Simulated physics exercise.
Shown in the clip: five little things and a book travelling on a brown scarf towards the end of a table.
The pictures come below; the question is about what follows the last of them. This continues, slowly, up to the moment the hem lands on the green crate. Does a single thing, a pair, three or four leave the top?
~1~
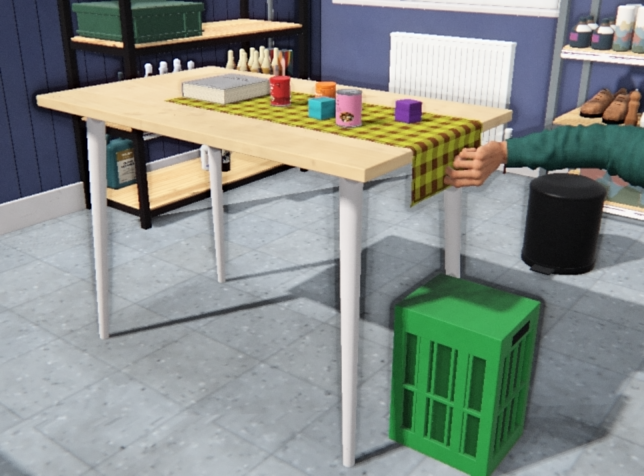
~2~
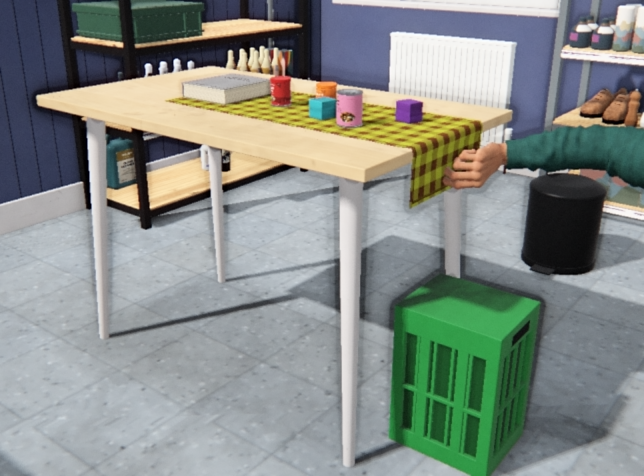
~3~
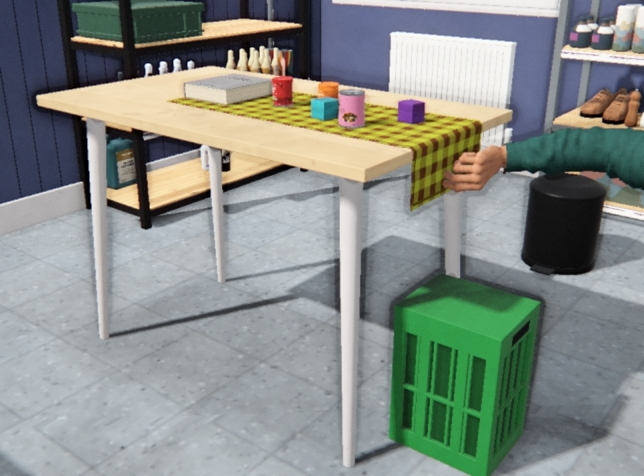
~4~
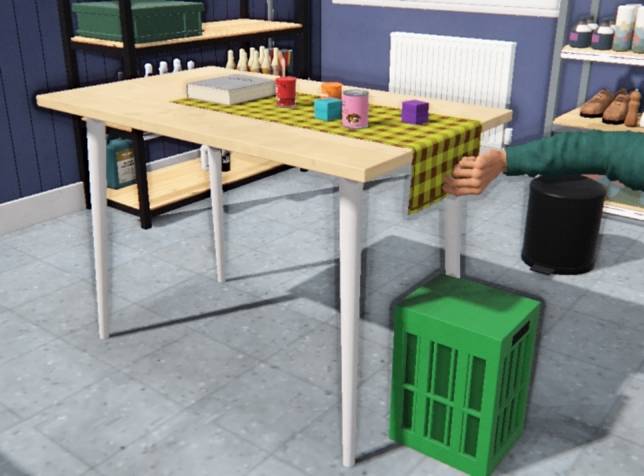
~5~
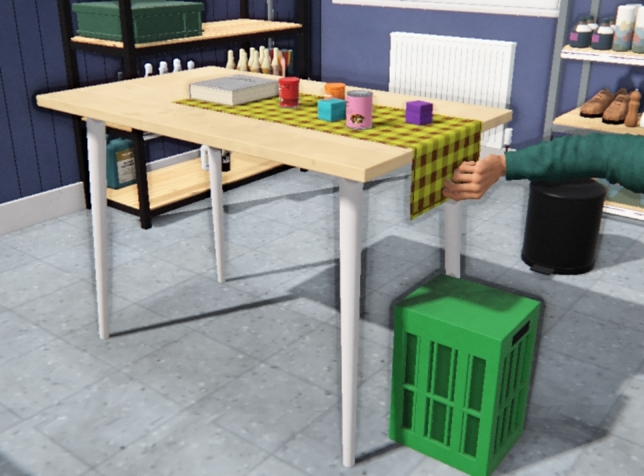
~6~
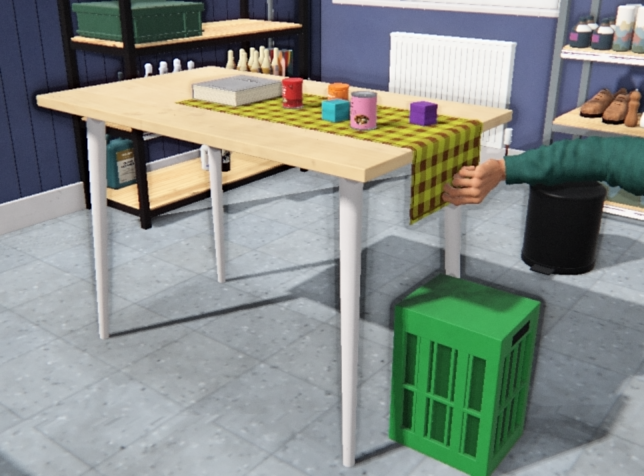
By the end, two will have gone over.
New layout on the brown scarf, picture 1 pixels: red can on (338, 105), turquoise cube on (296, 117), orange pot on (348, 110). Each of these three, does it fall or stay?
The red can will stay where it is, the turquoise cube will stay where it is, and the orange pot will stay where it is.
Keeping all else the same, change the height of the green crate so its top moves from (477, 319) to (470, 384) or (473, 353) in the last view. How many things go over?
4 and 3.
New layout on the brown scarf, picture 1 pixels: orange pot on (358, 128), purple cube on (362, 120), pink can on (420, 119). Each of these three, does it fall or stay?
Orange pot: Gone off. Purple cube: Gone off. Pink can: Gone off.
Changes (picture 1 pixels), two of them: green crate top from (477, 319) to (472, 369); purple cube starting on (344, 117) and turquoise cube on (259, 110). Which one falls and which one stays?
The purple cube tumbles off; the turquoise cube holds on.
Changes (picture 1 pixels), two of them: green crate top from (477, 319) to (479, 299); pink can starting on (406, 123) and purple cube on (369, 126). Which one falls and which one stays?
Result: Pink can gone, purple cube gone.
A little later, hem near (443, 254); purple cube gone.
Next, hem on the crate; purple cube and pink can gone.
When it is over, hem on the crate; purple cube and pink can gone. Over the edge go two.
